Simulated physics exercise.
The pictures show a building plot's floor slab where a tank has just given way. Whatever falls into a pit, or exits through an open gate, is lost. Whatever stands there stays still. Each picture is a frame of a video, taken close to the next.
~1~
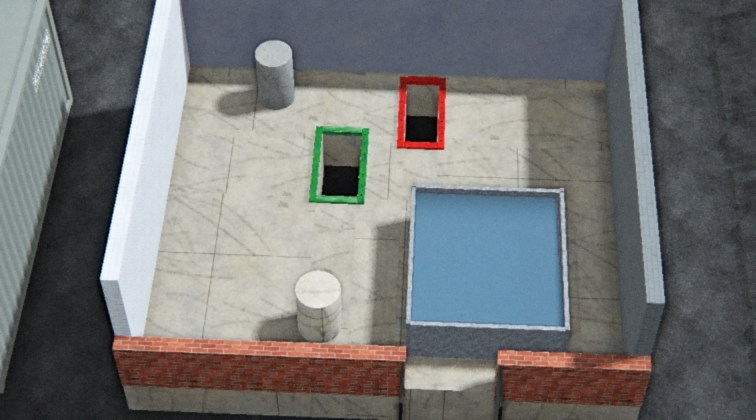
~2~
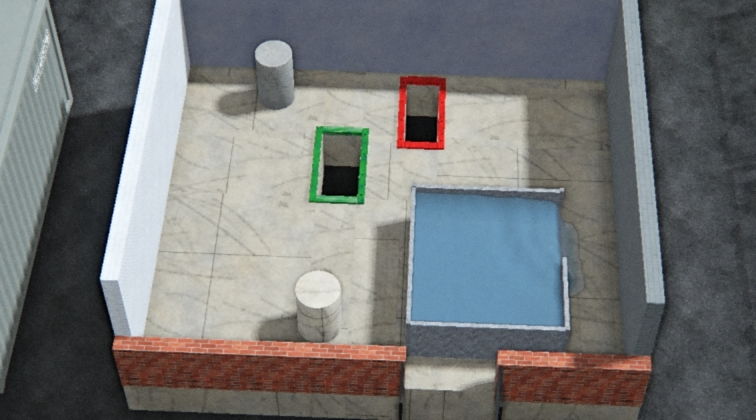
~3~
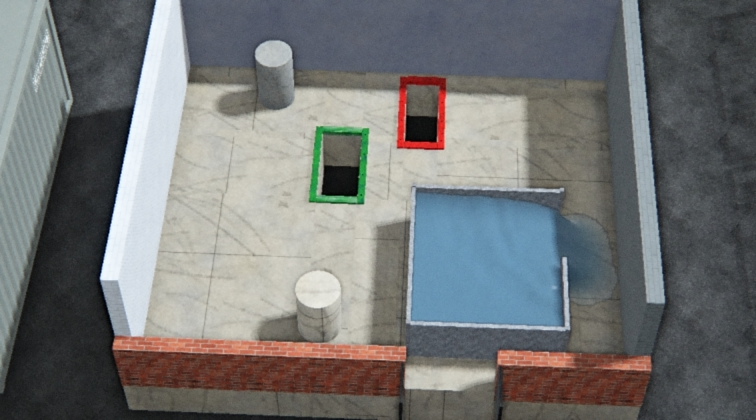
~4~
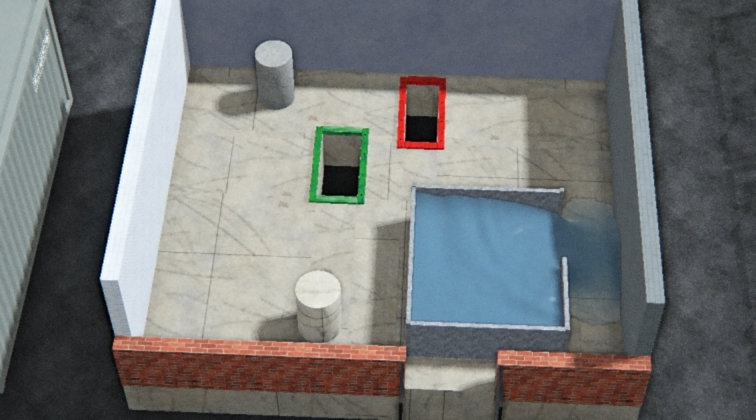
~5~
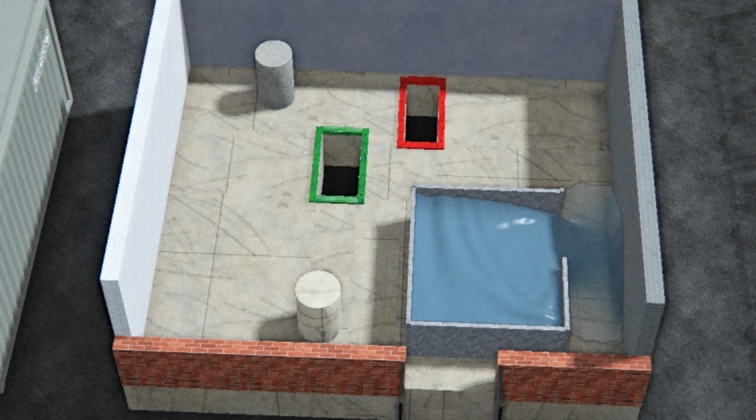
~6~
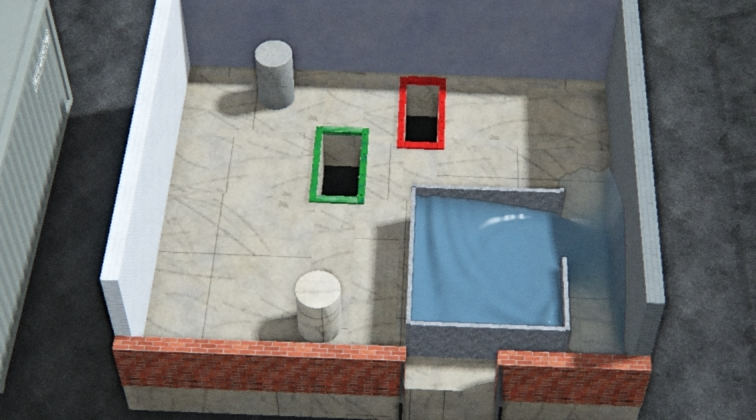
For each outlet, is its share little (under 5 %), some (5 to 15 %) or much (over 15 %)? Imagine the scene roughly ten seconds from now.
Shares: The gate gets some; the red pit gets much; the green pit gets little.
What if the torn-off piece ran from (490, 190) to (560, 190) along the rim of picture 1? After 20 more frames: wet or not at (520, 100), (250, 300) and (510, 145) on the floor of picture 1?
In turn: Covered, not flooded, flooded.
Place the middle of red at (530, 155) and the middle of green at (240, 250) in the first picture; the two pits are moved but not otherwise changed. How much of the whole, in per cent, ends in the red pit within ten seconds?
Out of every hundred parts, the red pit gets 12.
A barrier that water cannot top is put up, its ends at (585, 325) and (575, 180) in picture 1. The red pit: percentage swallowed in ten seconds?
Result, red pit: Some 12 percent of the total.
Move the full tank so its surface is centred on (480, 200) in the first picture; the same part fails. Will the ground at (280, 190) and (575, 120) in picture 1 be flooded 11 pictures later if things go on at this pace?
Spared, submerged.
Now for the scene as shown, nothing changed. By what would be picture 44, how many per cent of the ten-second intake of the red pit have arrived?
Roughly 60 per cent.
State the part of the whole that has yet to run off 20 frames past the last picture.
My reading is around 94 percent.
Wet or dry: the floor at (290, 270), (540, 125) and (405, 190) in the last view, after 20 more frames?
Taking them in the order given: Spared, then swamped, then spared.
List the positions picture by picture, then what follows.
The first frame shows the open tank at (487, 258) is whole and still.
In the second frame, the front is at (572, 293), out from the gap at (558, 246).
In the third frame, water pours out at (557, 248) and has run to (604, 294).
In the fourth frame, water pours out at (557, 249) and has run to (621, 314).
In the fifth frame, water pours out at (557, 250) and has run to (623, 338).
In the sixth frame, water pours out at (557, 249) and has run to (611, 170).
A moment on, water covers 20 % of the floor; the gate 0 %, the red pit 0 %, the green pit 0 %.
Next, water covers 30 % of the floor; the gate 0 %, the red pit 0 %, the green pit 0 %.
Then, water covers 40 % of the floor; the gate 2 %, the red pit 4 %, the green pit 0 %.
Later, water covers 65 % of the floor; the gate 6 %, the red pit 14 %, the green pit 0 %.
In the end, water covers 95 % of the floor; the gate 9 %, the red pit 23 %, the green pit 0 %.
